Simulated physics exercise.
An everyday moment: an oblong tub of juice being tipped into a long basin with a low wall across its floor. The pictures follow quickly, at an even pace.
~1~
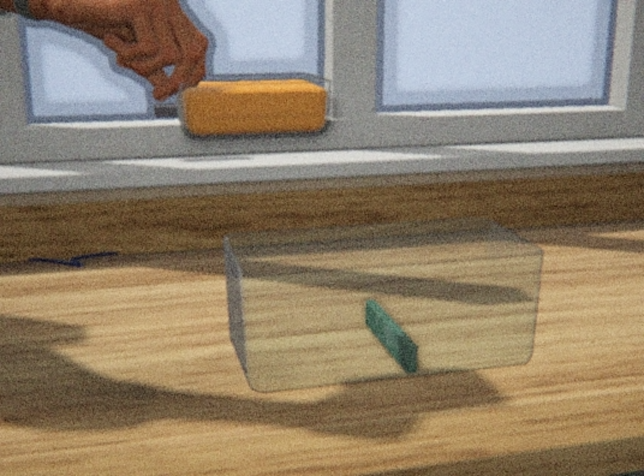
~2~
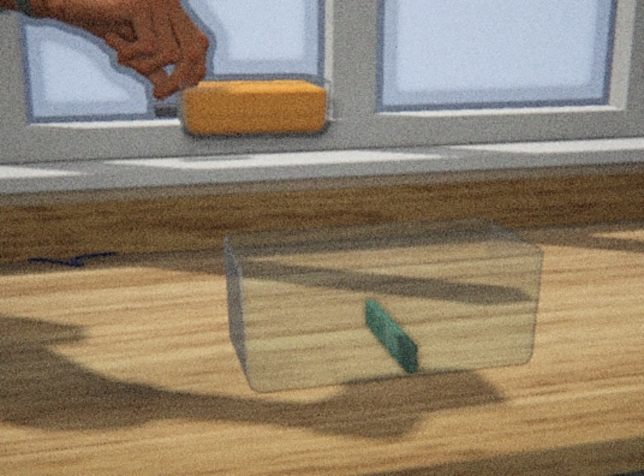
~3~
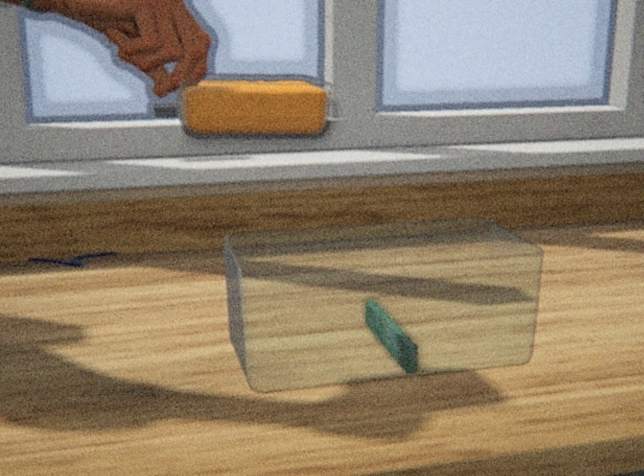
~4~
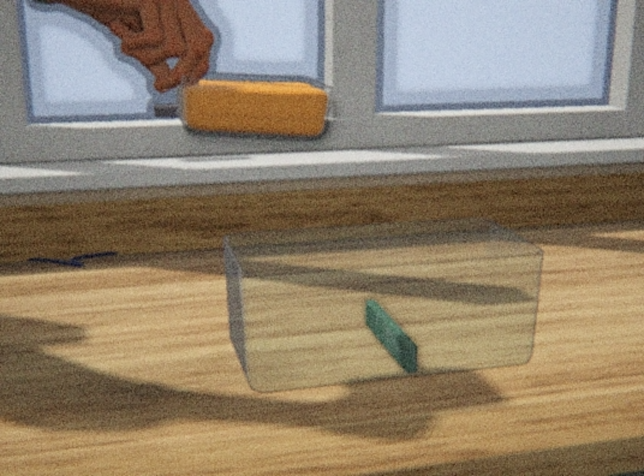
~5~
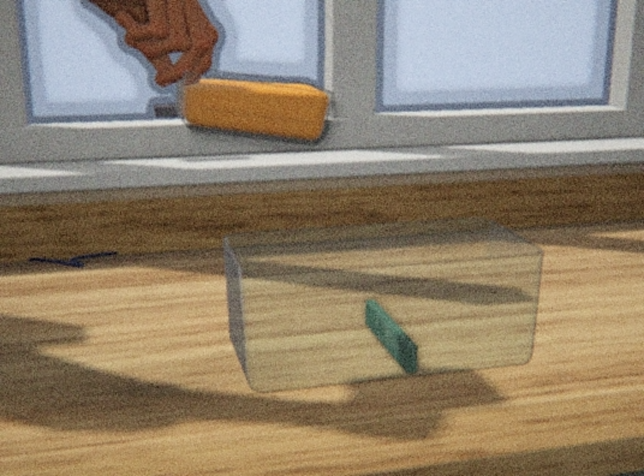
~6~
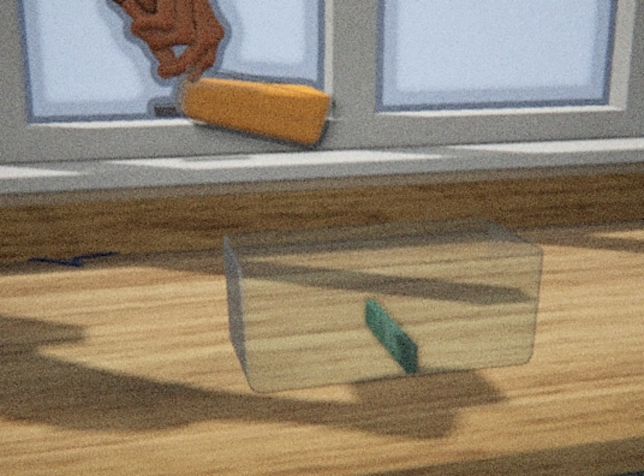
A hand gradually tilting an oblong orange tub down to the right above a clear, still basin with a low green wall.
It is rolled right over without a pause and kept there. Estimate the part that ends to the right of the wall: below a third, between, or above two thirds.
The share right of the wall is between a third and two thirds.
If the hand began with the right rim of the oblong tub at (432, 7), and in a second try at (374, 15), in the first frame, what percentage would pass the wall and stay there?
About 60 and 70 per cent.
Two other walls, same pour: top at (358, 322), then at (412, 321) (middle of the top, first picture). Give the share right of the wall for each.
In turn 75 and 10 in a hundred.
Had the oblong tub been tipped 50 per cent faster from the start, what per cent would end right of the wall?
About 30 per cent.
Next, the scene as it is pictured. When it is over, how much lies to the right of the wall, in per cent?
Close to 45 per cent.
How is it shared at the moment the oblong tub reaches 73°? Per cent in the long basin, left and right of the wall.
Left: 15 %. Right: 10 %.
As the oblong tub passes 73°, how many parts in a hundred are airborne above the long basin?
Some 55 per cent.
A moment on, the oblong tub is tipped part way and 21 per cent is still to pour, 15 is left of the wall and 10 right of it.
Next, the oblong tub is tipped right over and 4 per cent is still to pour, 45 is left of the wall and 48 right of it.
Then the oblong tub is tipped right over and 0 per cent is still to pour, 51 is left of the wall and 47 right of it.
Later the oblong tub is tipped right over and 0 per cent is still to pour, 52 is left of the wall and 47 right of it.
At rest 52 per cent lies left of the wall, 47 right of it and 1 outside.
